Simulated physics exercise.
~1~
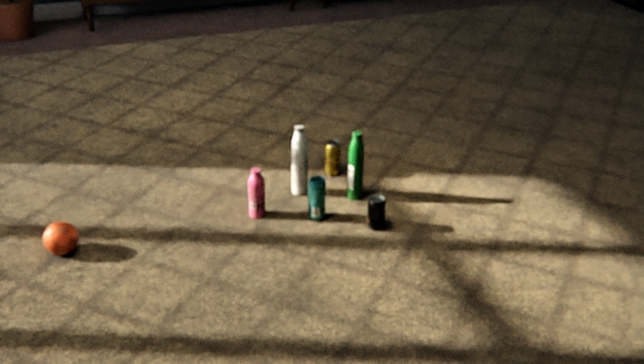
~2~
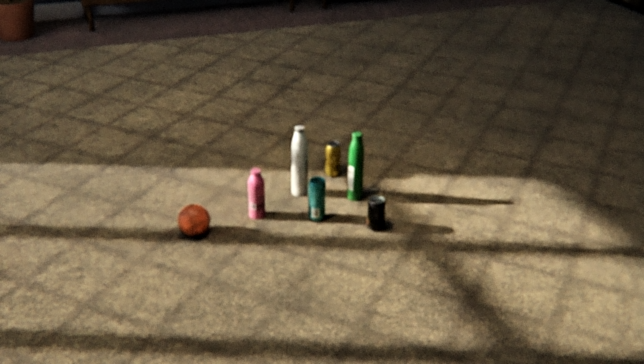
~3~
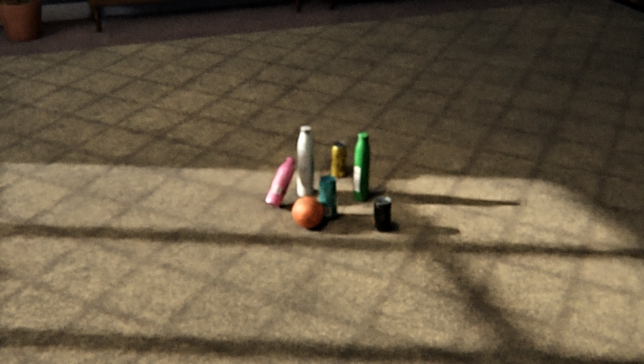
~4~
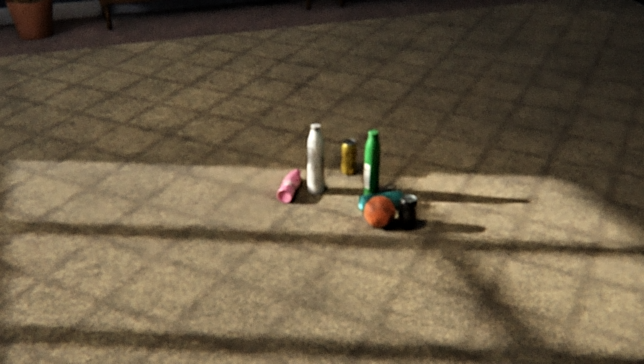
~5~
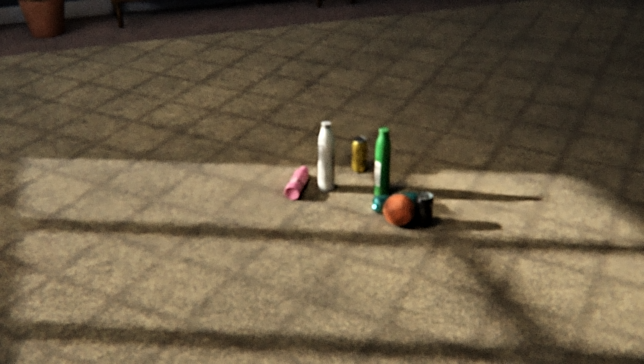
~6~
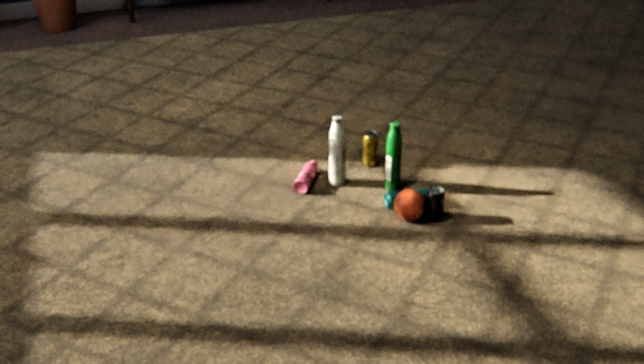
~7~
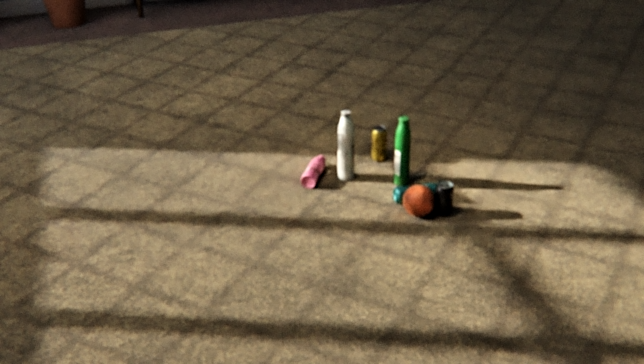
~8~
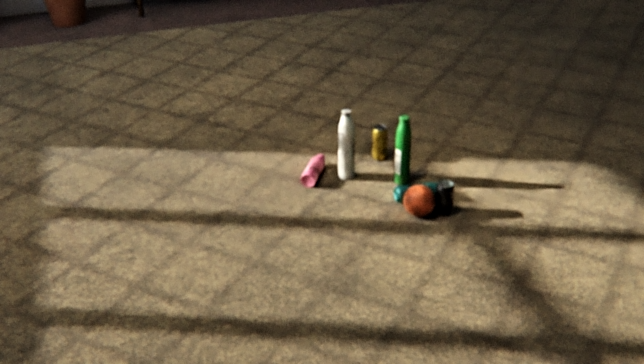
The clip opens on a sunlit patterned floor where a white bottle, a green bottle, a pink bottle and yellow, turquoise and black cans stand in a cluster, with an orange ball off to the left. The ball rolls right toward them and reaches the pink bottle, which tilts over as the ball passes. It continues into the turquoise can, knocking it down, and carries on to the black can, which shifts right but stays upright. The ball then settles beside the cans. At the end, the pink bottle and turquoise can lie on the floor while the others remain standing.
